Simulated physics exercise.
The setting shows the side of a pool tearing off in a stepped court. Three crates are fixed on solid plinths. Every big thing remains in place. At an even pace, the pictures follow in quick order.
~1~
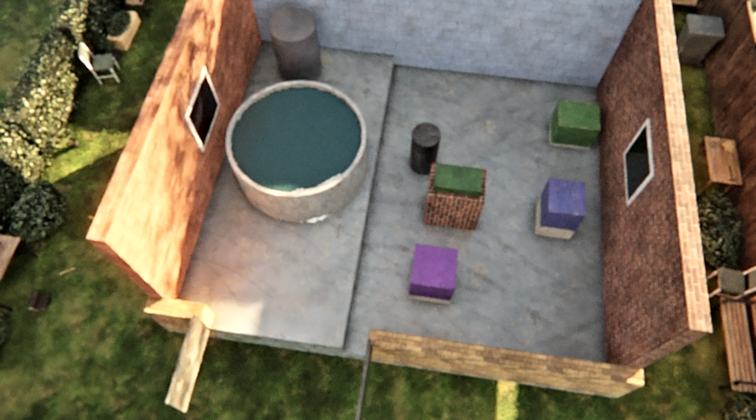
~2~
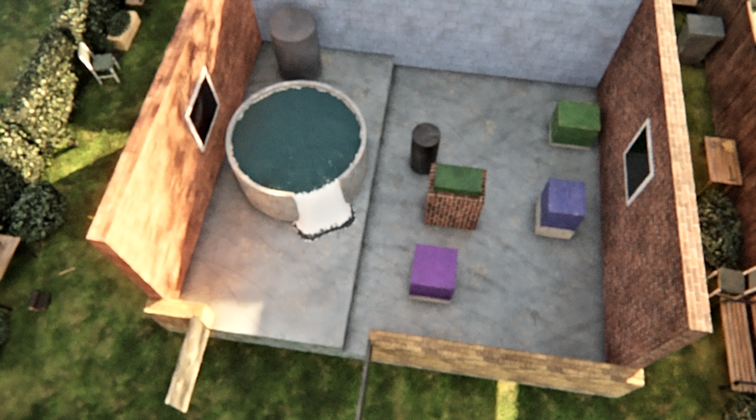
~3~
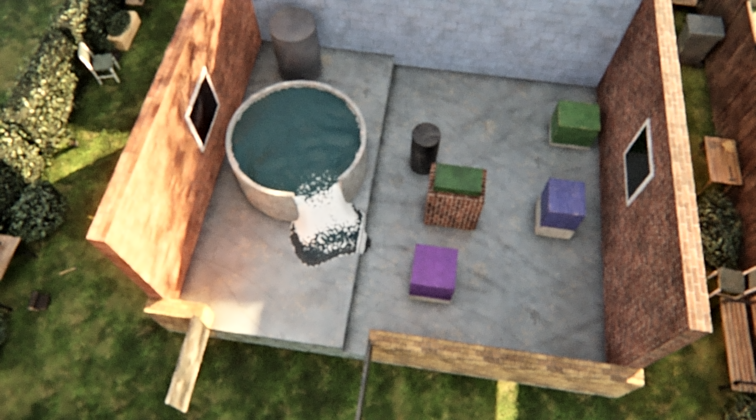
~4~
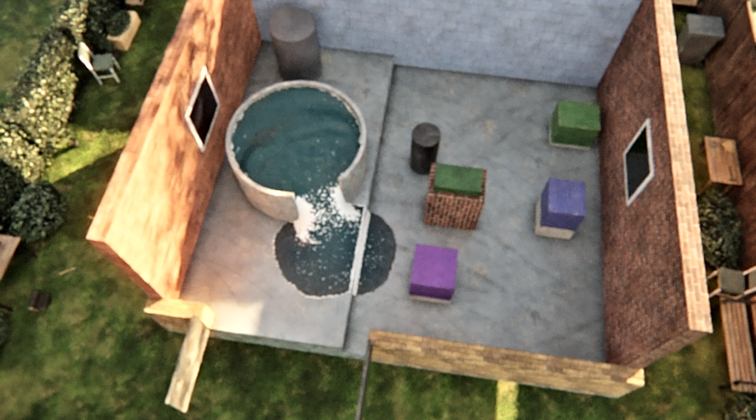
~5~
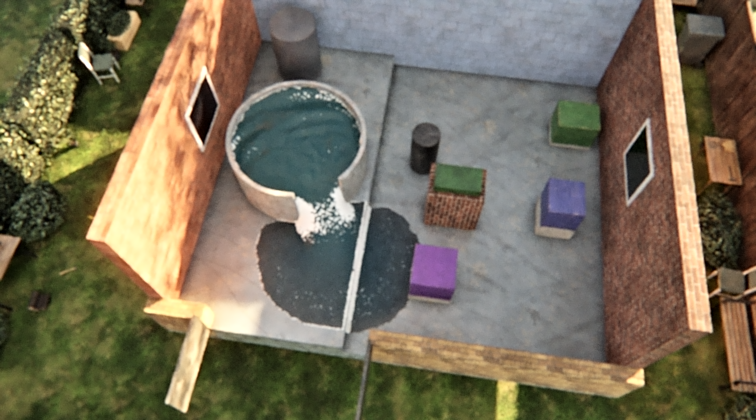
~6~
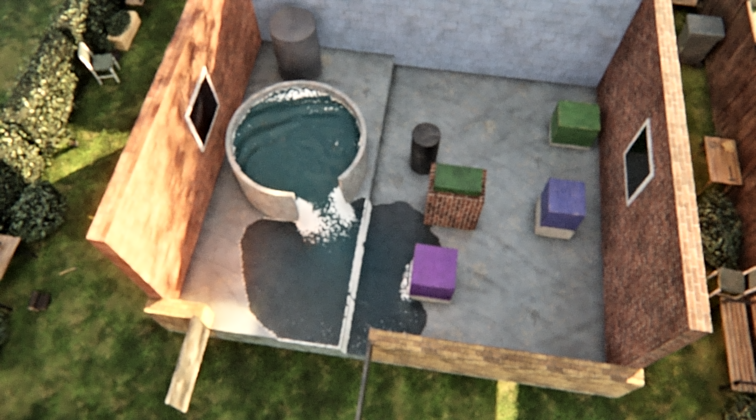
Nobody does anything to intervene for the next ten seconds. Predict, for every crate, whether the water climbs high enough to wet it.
At the end, the green crate is exposed; the purple crate is exposed; the blue crate is protected.
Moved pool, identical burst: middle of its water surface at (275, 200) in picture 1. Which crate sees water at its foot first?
Answer: The purple one.
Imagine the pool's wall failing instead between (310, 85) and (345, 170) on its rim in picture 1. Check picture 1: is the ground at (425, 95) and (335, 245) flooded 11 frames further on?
Submerged, waterless.
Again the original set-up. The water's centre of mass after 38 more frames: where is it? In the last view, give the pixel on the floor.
My pick is pixel (402, 220).
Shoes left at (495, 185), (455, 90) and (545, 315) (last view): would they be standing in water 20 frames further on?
Going through them in order, I'd say clear, clear and drenched.
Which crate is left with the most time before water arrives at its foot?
That's the green one.
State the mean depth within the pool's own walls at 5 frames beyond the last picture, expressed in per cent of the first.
It comes to some 72 percent.
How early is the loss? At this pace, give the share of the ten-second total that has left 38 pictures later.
My reading is near 80 per cent.
A moment on, water covers 25 % of the floor; the green crate not reached, the purple crate water round its plinth, the blue crate not reached.
Next, water covers 35 % of the floor; the green crate not reached, the purple crate water round its plinth, the blue crate water round its plinth.
Then, water covers 40 % of the floor; the green crate not reached, the purple crate water round its plinth, the blue crate water round its plinth.
Later, water covers 55 % of the floor; the green crate water round its plinth, the purple crate water round its plinth, the blue crate water round its plinth.
In the end, water covers 70 % of the floor; the green crate was topped, the purple crate was topped, the blue crate stayed above the water.
